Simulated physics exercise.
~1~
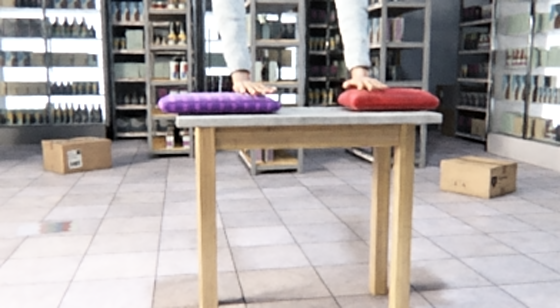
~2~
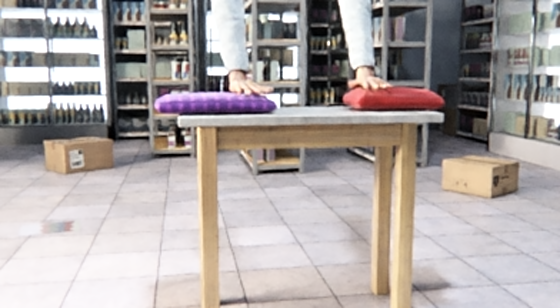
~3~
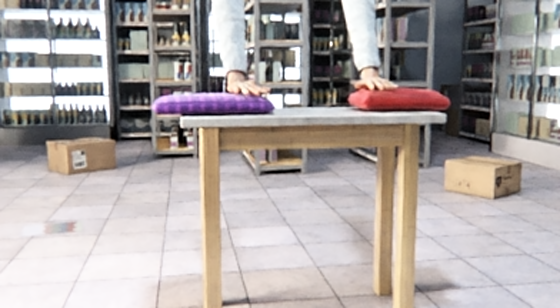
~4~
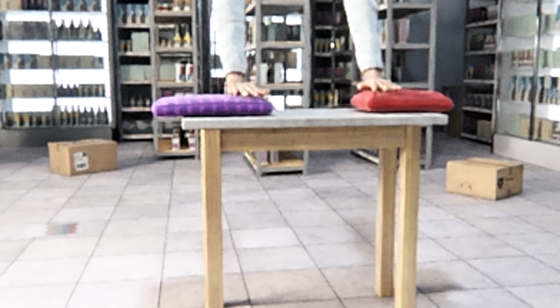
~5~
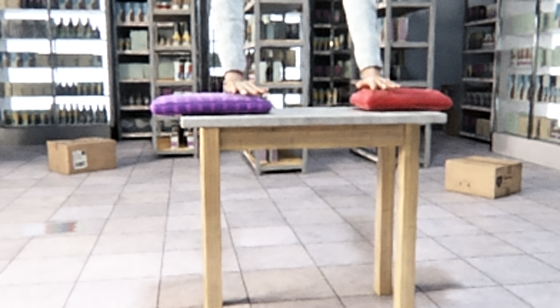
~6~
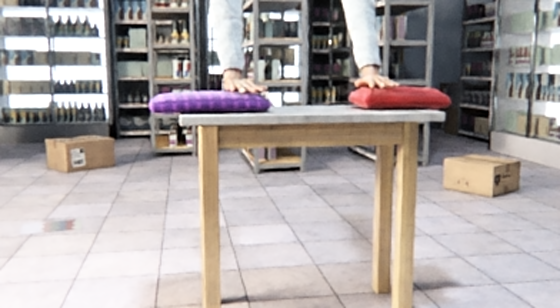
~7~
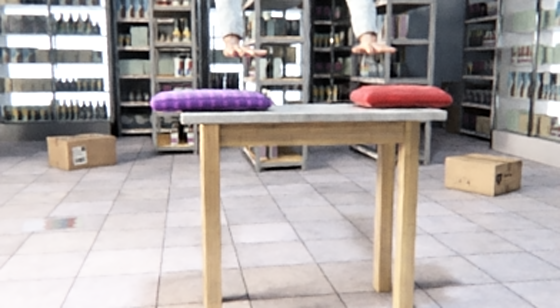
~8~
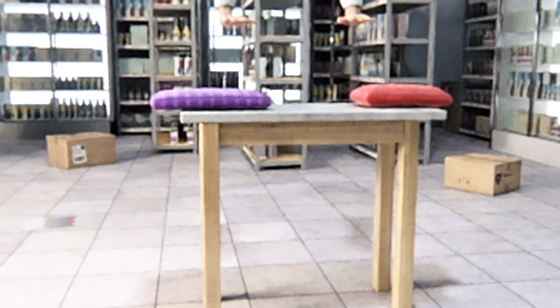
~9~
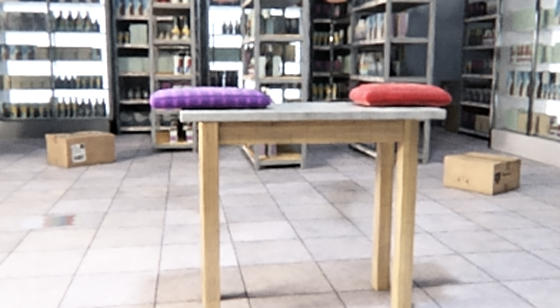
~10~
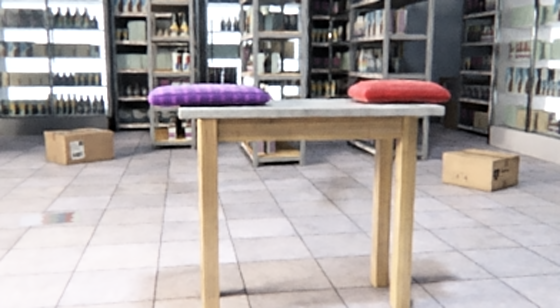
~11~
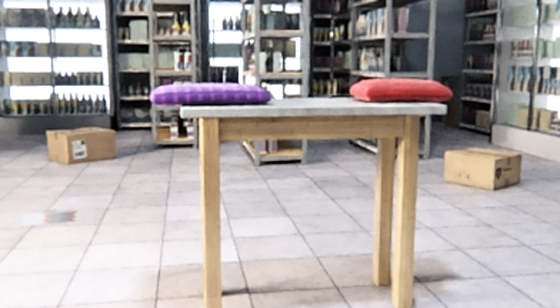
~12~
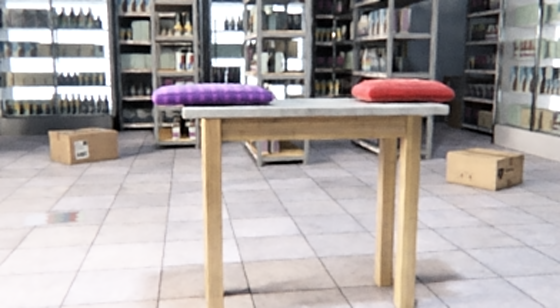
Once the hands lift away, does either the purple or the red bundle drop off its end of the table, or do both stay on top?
Both stay on top. The purple bundle holds its place at the left end and the red one remains at the right.
